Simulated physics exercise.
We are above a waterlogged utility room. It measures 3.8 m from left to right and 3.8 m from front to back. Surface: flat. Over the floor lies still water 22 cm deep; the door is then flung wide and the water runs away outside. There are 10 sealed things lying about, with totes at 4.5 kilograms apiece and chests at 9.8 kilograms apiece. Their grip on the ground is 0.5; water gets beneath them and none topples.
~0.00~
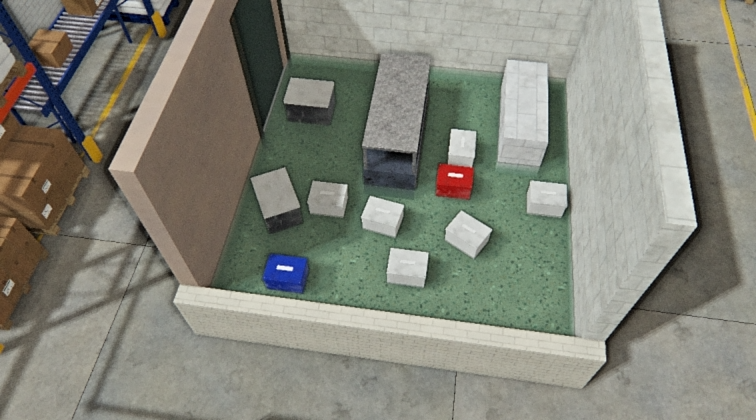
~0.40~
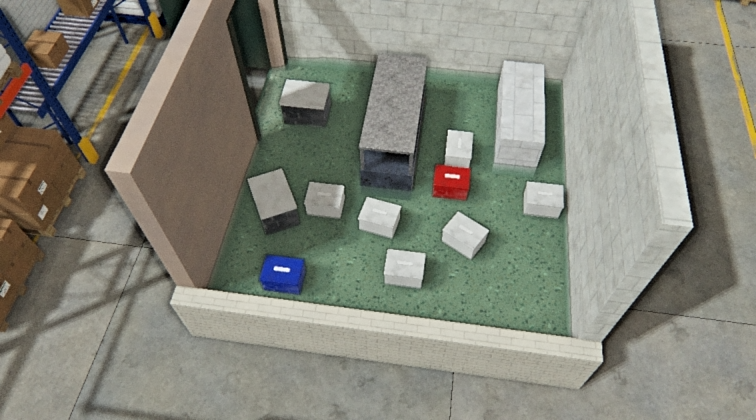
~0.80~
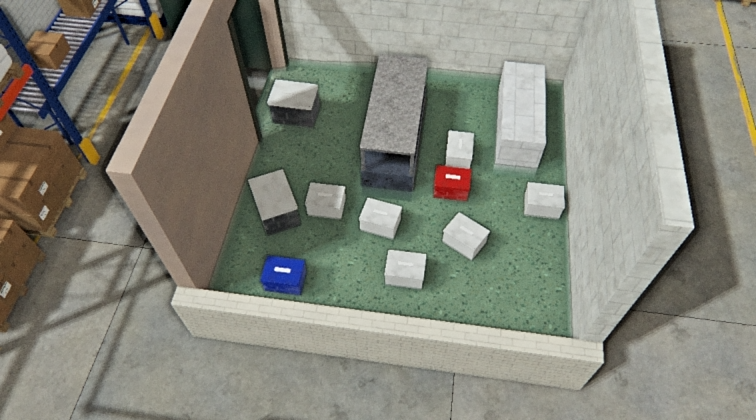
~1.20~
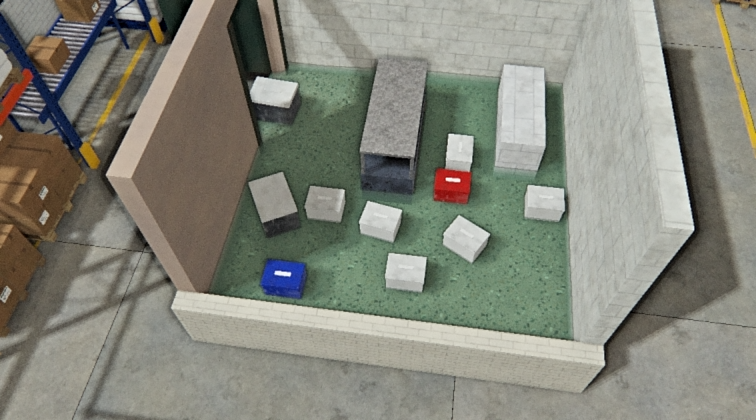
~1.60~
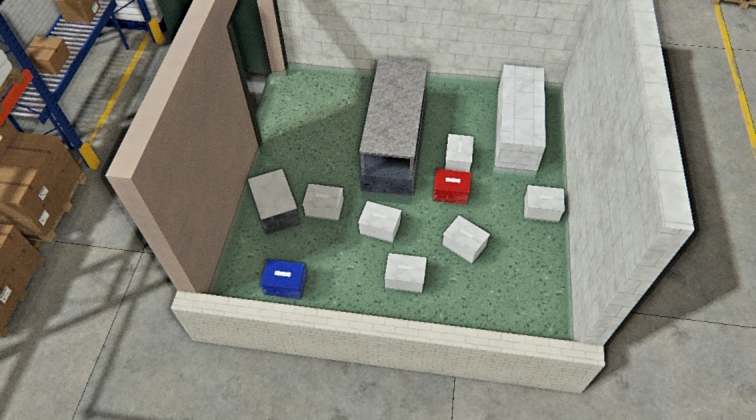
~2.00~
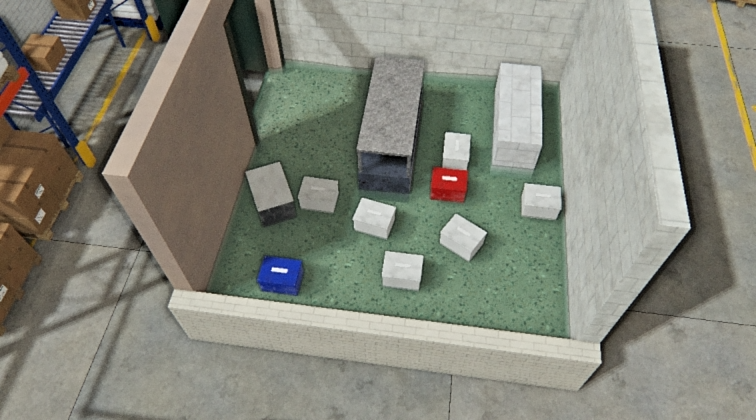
A grey-topped block near the back left corner slid left to the doorway and went out of view, while the red and blue boxes and the other blocks barely moved on the green floor.
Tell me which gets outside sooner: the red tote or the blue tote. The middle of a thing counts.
The blue one is outside sooner.
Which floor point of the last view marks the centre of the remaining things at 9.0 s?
Close to (380, 205).
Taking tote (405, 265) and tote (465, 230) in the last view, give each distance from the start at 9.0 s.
Taking them in the order asked, 140 cm and then 120 cm.
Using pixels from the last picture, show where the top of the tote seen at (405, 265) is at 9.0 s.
Roughly (299, 214) in the last view.
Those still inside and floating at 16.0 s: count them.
The count is 4.
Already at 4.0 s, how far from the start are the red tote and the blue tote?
Roughly 20 and 30 cm.
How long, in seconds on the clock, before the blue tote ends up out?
Estimate: Close to 11.0 s.
After 4.0 s the red tote is near (434, 180), 0.2 m from its start, afloat; the blue tote is near (266, 253), 0.3 m from its start, afloat; 1 of 10 are out; 9 afloat.
After 9.0 s the red tote is near (399, 213), 0.7 m from its start, afloat; the blue tote is near (258, 170), 1.5 m from its start, afloat; 4 of 10 are out; 6 afloat.
After 16.0 s the red tote is near (293, 132), 2.1 m from its start, afloat; the blue tote has gone out (at 11.1 s); 6 of 10 are out; 4 afloat.
After 20.0 s the red tote has gone out (at 17.6 s); the blue tote has gone out (at 11.1 s); 8 of 10 are out; 2 afloat.
